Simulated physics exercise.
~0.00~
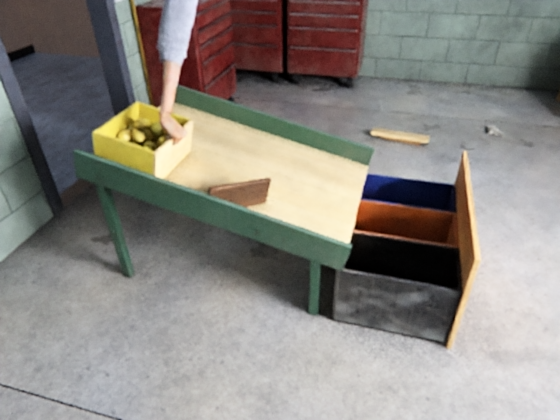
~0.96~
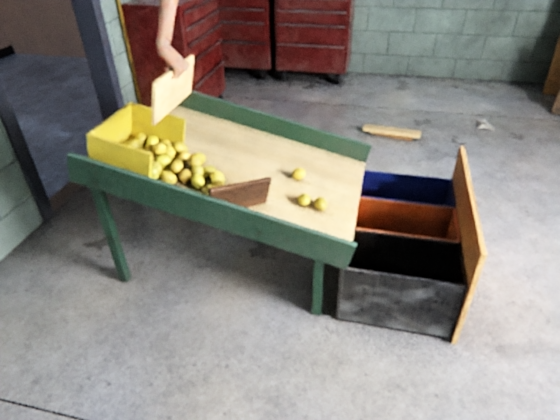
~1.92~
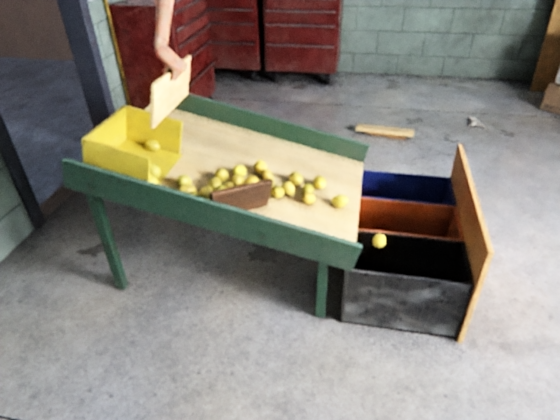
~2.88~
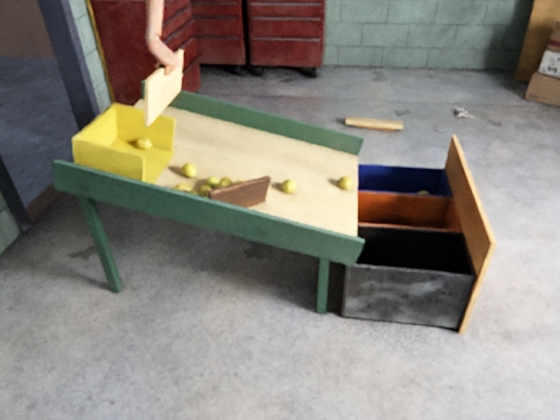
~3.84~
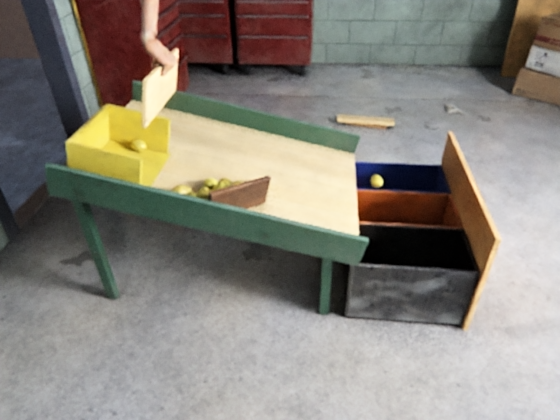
A hand lifted the gate of a yellow pen, and lemons rolled down a sloping table past an angled board into the bins below, leaving a cluster stuck behind the board and a few still in the pen.
